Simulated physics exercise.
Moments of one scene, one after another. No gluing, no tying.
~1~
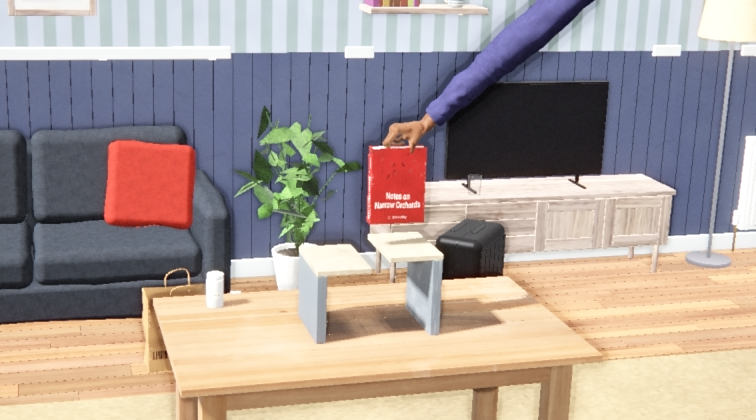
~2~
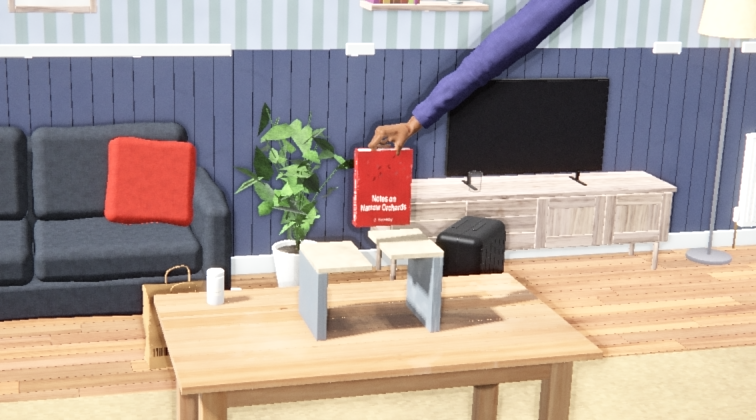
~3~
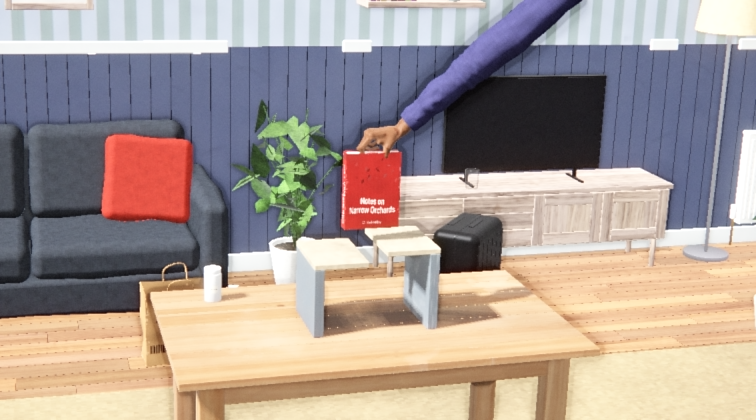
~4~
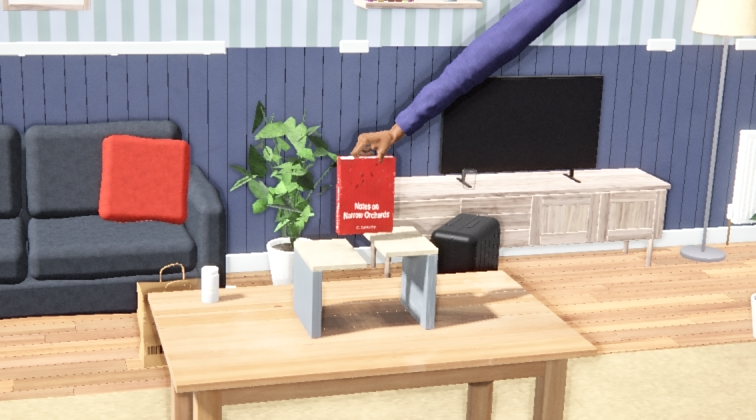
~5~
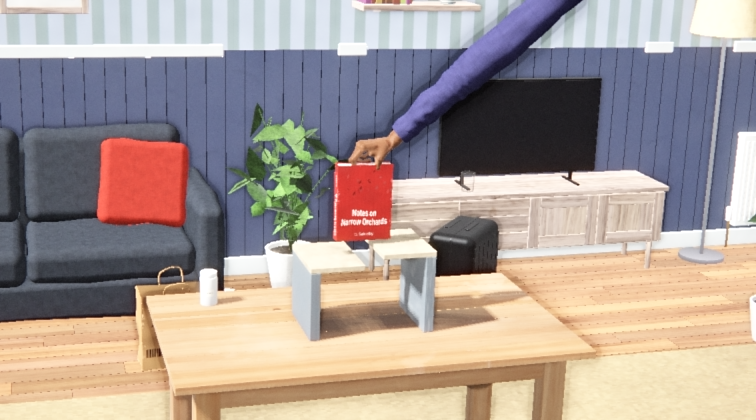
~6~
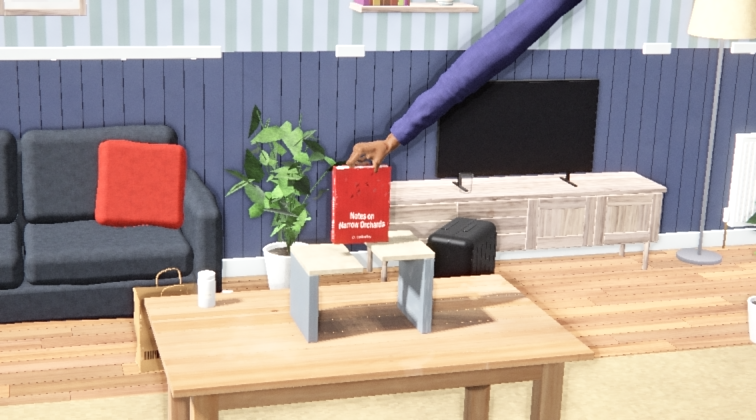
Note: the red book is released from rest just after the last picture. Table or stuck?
It never gets through.
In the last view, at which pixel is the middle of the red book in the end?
Near pixel (352, 212).
Then, 0.20 s later than the last frame, red book tilted by 8° near (356, 210).
Then, 0.30 s later than the last frame, red book tilted by 21° near (347, 211).
Then, 0.60 s later than the last frame, red book tilted by 12° near (354, 211).
Then, 0.90 s later than the last frame, red book tilted by 15° near (352, 212).
When it is over, left askew, red book; white shaker as before. End places, in pixels of the last picture, red book near (352, 212). The book lodges.
